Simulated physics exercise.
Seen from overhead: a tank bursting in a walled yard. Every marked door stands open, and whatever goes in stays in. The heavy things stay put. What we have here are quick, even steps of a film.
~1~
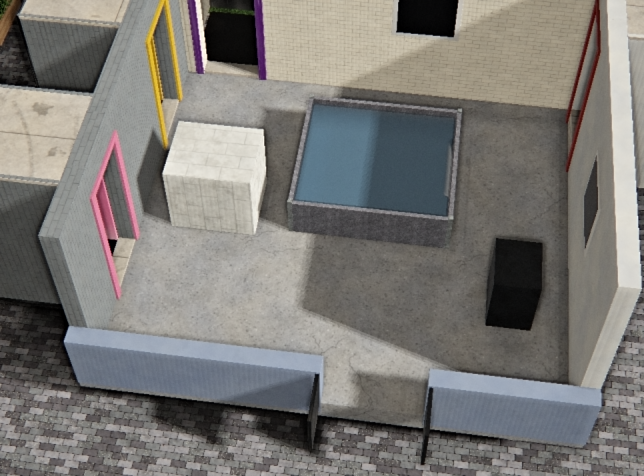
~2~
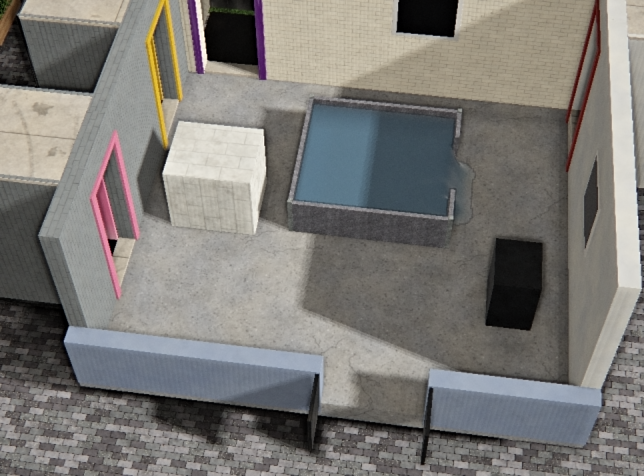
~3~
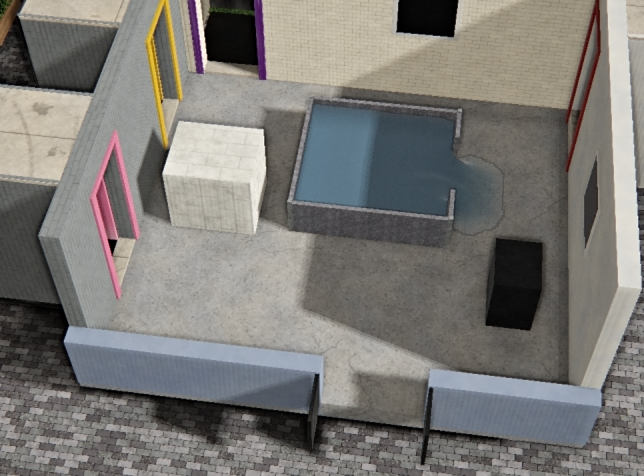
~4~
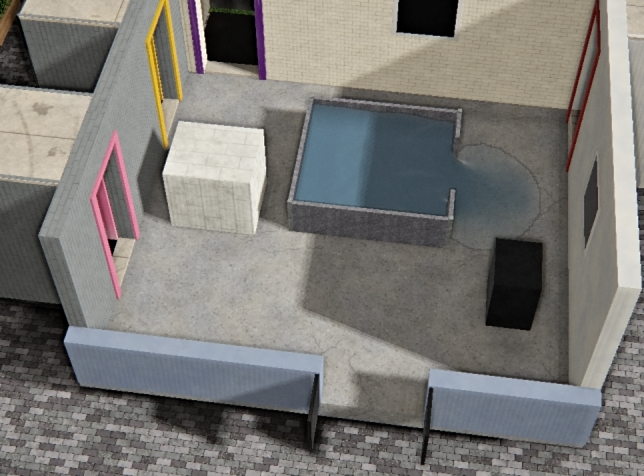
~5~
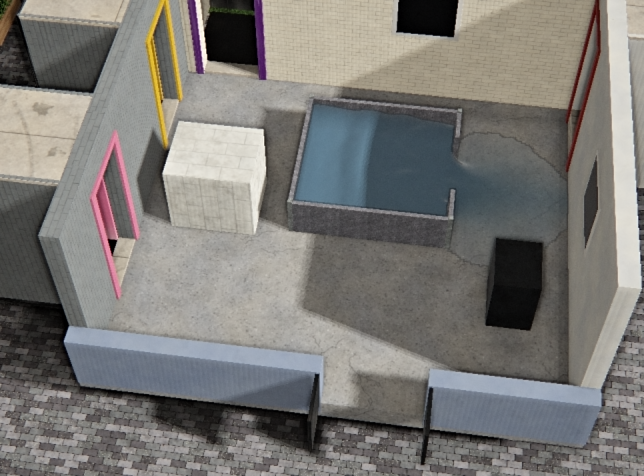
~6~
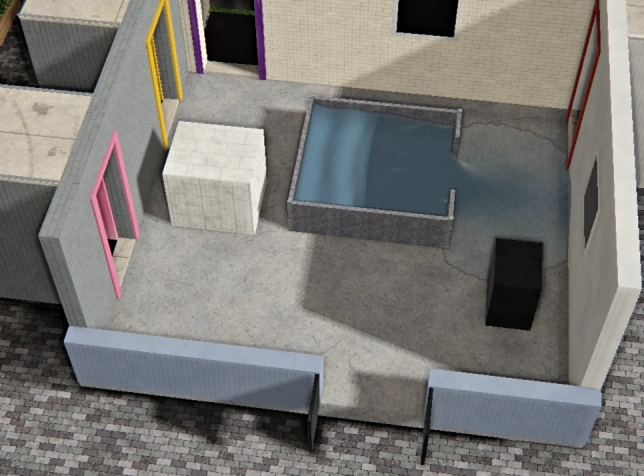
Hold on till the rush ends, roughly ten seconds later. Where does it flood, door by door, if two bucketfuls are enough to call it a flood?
At the pink door it floods; at the yellow door it floods; at the red door it does not flood; at the purple door it floods.
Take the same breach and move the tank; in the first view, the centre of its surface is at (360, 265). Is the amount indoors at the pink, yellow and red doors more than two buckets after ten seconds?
My reading: The pink door keeps below it, the yellow door goes over, the red door lets less in.
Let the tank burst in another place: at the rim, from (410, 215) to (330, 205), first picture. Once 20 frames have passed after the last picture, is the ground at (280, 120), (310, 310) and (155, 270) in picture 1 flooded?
Taking the points in order: Unwetted, swamped and swamped.
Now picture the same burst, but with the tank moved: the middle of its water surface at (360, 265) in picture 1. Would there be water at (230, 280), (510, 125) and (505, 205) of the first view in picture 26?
Log: No flood; flood; flood.
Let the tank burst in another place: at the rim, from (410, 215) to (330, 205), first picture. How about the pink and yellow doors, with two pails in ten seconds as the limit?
In short: Pink takes more, yellow is under.
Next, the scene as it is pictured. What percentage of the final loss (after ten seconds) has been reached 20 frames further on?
Working it through, I arrive at 0 per cent.
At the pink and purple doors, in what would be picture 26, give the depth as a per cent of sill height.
I'd put it at close to 0 and 0 per cent.
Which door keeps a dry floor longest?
The one in pink.
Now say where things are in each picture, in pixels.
The first picture shows still water in the tank at (378, 159).
In the second picture, the front is at (456, 221), out from the gap at (450, 184).
In the third picture, water pours out at (450, 185) and has run to (494, 219).
In the fourth picture, the front is at (532, 213), out from the gap at (450, 184).
In the fifth picture, the front is at (566, 220), out from the gap at (450, 184).
In the sixth picture, water pours out at (450, 183) and has run to (566, 159).
A moment on, water covers 15 % of the floor; the pink door not reached, the yellow door not reached, the red door wet at the sill, nothing in, the purple door not reached.
Next, water covers 25 % of the floor; the pink door not reached, the yellow door not reached, the red door wet at the sill, nothing in, the purple door not reached.
Then, water covers 50 % of the floor; the pink door not reached, the yellow door not reached, the red door wet at the sill, nothing in, the purple door not reached.
Later, water covers 90 % of the floor; the pink door not reached, the yellow door under two buckets in, the red door wet at the sill, nothing in, the purple door under two buckets in.
In the end, water covers 100 % of the floor; the pink door over two buckets in, the yellow door over two buckets in, the red door wet at the sill, nothing in, the purple door over two buckets in.
